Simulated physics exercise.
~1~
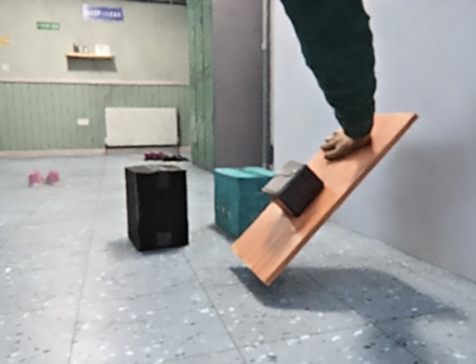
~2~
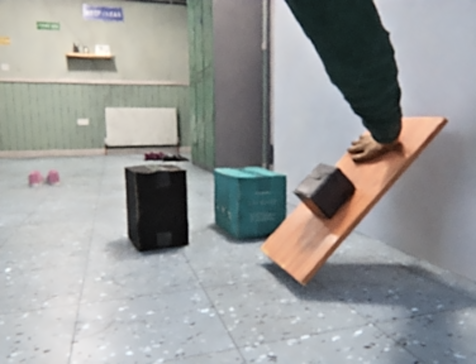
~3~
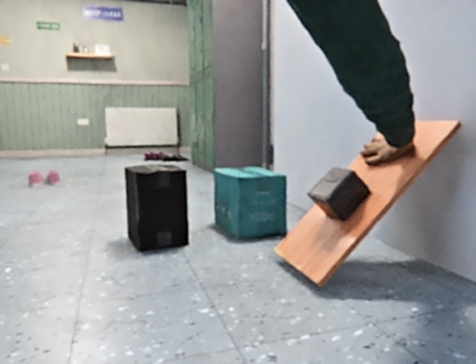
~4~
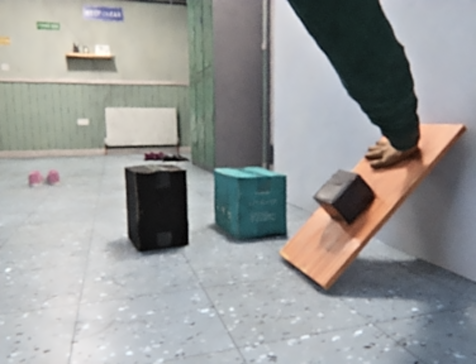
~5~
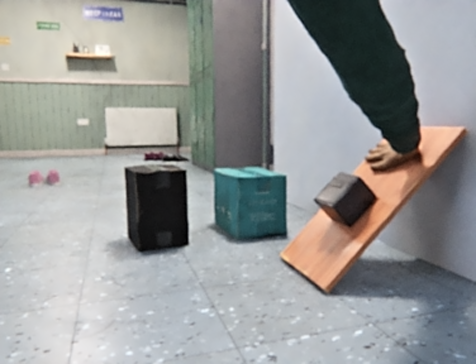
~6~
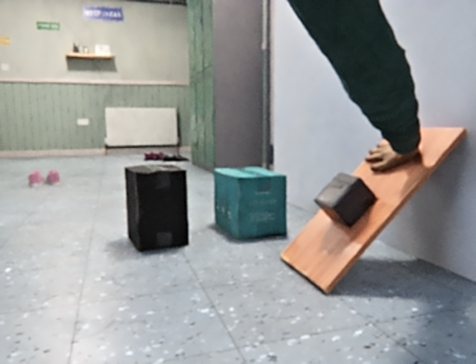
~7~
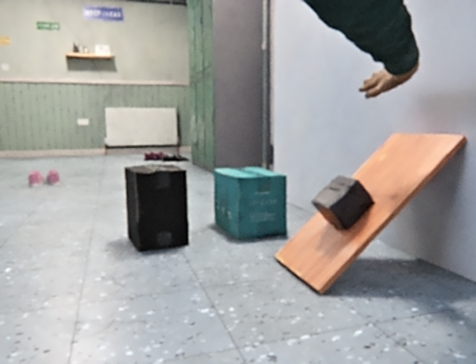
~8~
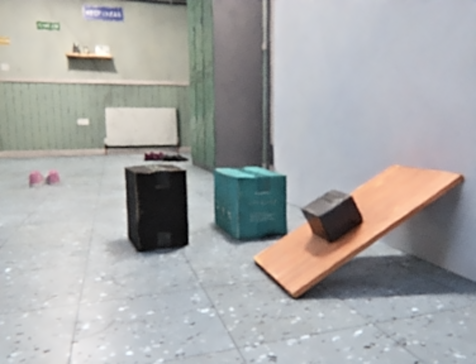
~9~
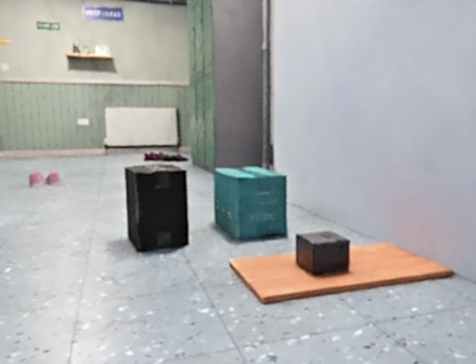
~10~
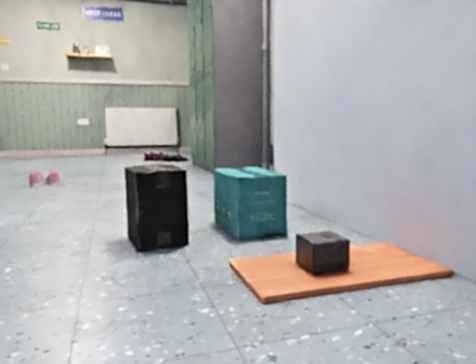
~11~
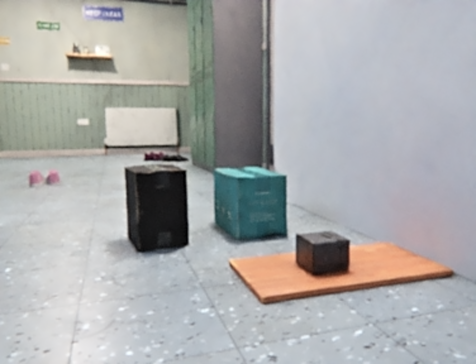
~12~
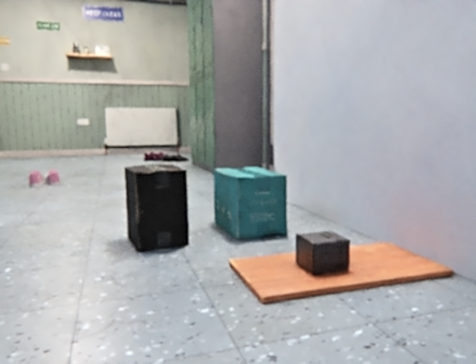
The clip shows a hand tilting an orange board with a small dark block on it, moving it right toward a wall beside a black box and a turquoise box. The hand lets go, and the board slides down to lie flat, the block still on top.
